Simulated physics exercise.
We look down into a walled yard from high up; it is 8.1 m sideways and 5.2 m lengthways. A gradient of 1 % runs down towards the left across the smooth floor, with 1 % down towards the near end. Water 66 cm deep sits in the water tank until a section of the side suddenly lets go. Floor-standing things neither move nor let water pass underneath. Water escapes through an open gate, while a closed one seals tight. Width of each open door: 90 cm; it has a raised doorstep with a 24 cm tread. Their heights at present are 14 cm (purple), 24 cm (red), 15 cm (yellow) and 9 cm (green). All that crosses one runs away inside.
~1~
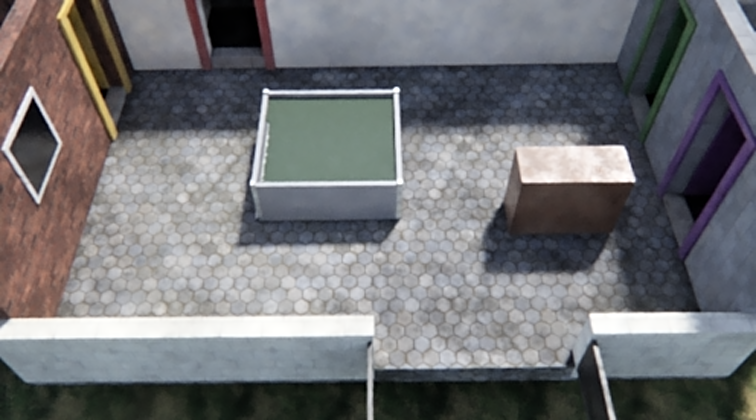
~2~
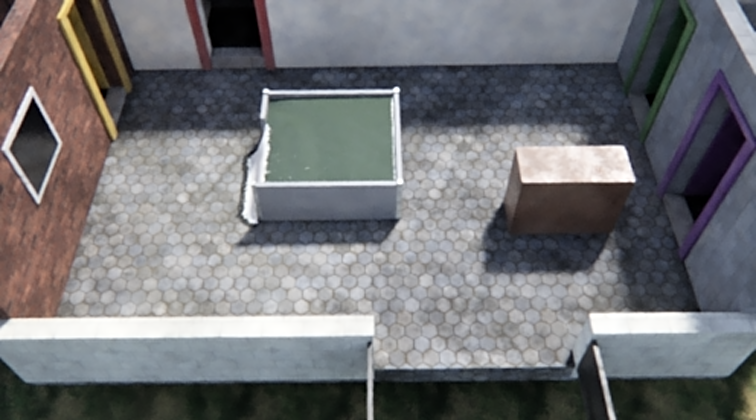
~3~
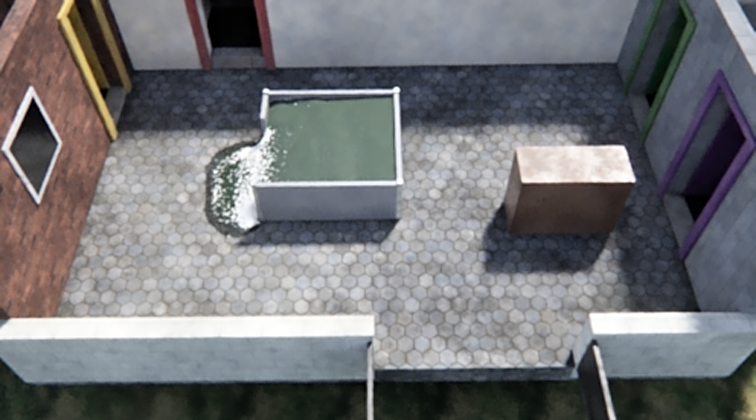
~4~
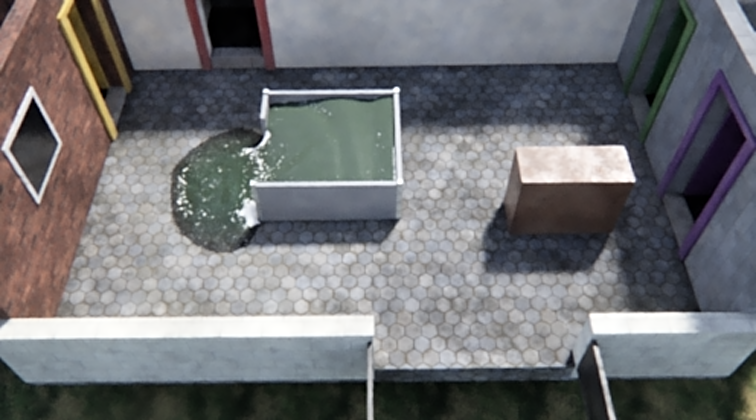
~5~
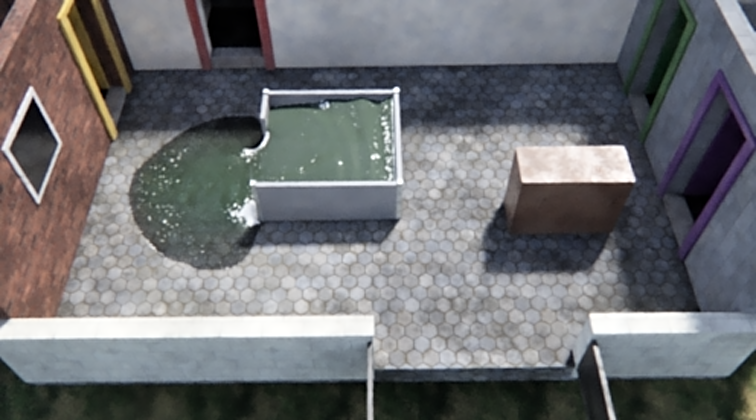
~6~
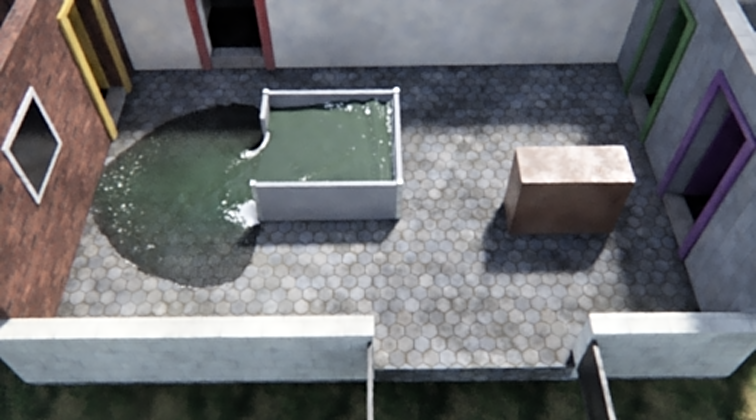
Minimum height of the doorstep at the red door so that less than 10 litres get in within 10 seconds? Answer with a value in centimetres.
Roughly 5.5 cm.
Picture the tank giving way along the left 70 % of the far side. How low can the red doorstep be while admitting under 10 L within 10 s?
In that case you'd want it roughly 24 cm high.
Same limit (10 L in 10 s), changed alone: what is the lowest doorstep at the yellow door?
For the yellow door, about 14.5 cm.
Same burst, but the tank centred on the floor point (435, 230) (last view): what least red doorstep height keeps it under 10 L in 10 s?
Roughly 11.5 centimetres.
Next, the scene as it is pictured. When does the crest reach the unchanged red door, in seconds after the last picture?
It peaks at about 2.8 s.
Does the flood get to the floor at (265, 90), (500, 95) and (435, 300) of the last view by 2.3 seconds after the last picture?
Listed order - soaked through, unwetted, unwetted.
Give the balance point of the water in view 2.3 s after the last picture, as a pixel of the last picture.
It lies near (204, 200) in the last picture.
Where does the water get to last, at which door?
I'd say the green door.
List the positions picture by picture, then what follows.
Still water, 66 cm deep, in the water tank at (329, 139); the red door at (229, 18) is dry, in the first picture.
Water pours out at (265, 172) and has run 0.3 m, to (243, 211); about 9 cm deep outside, 66 cm at the back, in the second picture.
The front is at (211, 179), 0.8 m from the gap at (266, 175); 1.1 m2 of floor is wet, 66 cm left at the back, in the third picture.
The front is at (176, 189), 1.3 m from the gap at (266, 175); 2.1 m2 of floor is wet, 64 cm left at the back, in the fourth picture.
The front is at (135, 189), 1.9 m from the gap at (266, 176); 3.6 m2 of floor is wet, 56 cm left at the back, in the fifth picture.
Water pours out at (266, 176) and has run 2.5 m, to (93, 203); about 5 cm deep outside, 57 cm at the back; 1.2 m in a straight line remain to the red door at (229, 18), in the sixth picture.
Then, 0.7 s after the last picture water covers 20 % of the floor, deepest (36 cm) near (93, 203); it has not reached the red door.
Then, 2.3 s after the last picture water covers 30 % of the floor, deepest (34 cm) near (46, 355); 8 cm at the red door, 0 litres in over its 24 cm doorstep.
Then, 9.3 s after the last picture water covers 95 % of the floor, deepest (12 cm) near (46, 355); 4 cm at the red door, 0 litres in over its 24 cm doorstep.
At the red door as built, the water peaked near 9 cm, 2.9 s after the last picture.
With a doorstep of 4.5 cm, 16 litres would have come in within the 10 s; with 6.5 cm, 4 litres. So under 10 litres takes about 5.5 cm.
